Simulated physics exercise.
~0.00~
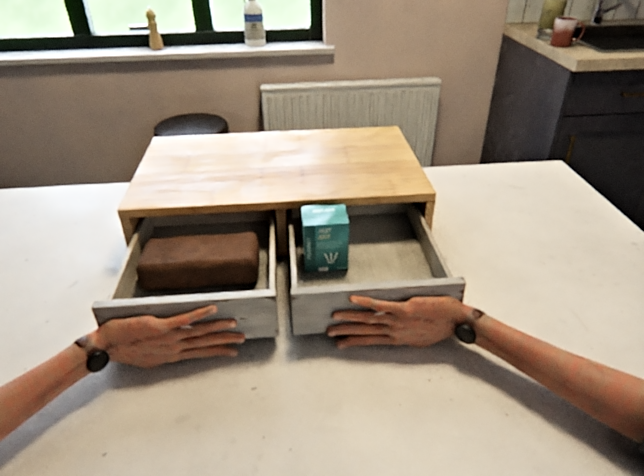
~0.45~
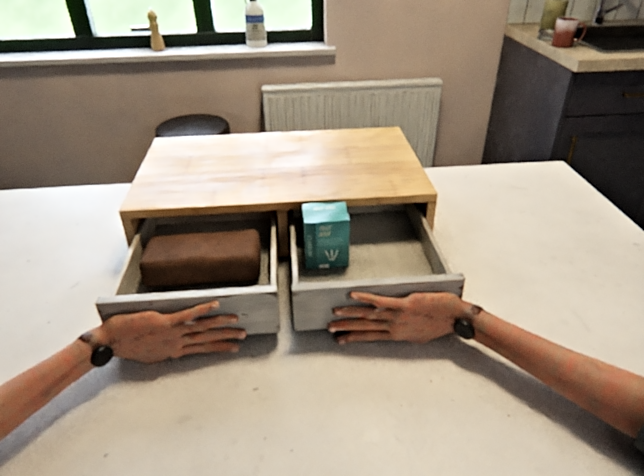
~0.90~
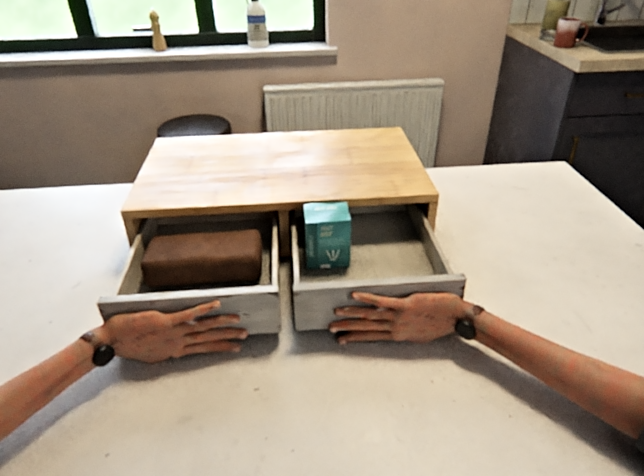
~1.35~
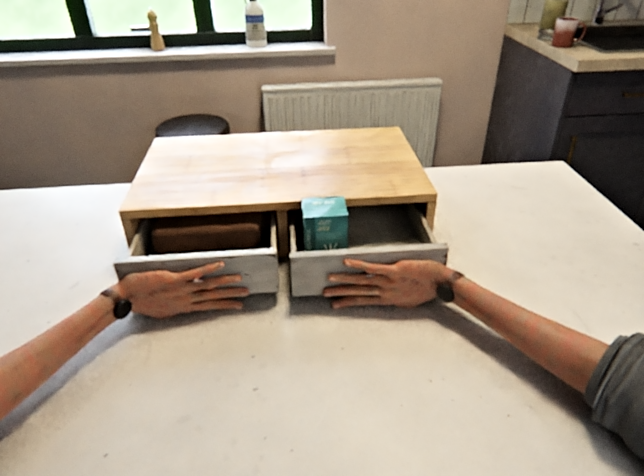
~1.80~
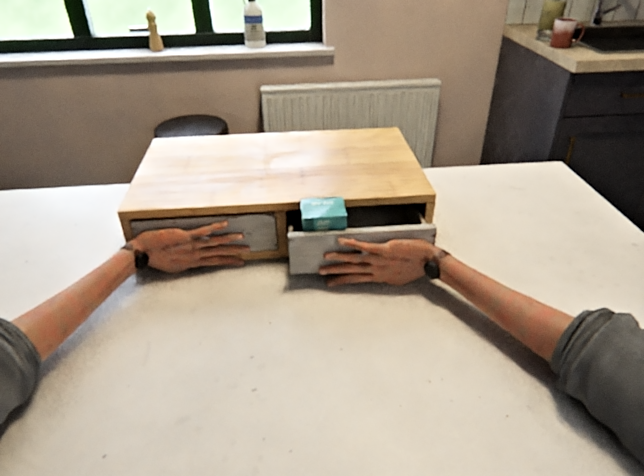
A pale wooden chest with two open grey drawers sits on a white table, seen from above and in front, with a window and radiator behind. A brown loaf-like block lies in the left drawer, and a turquoise carton stands upright in the right one. Two hands rest against the drawer fronts, barely moving at first, then push both inward together. The block slides out of sight as the left drawer closes fully. The right drawer stops partly open, jammed, with the carton's top still showing above its front at the chest's edge.
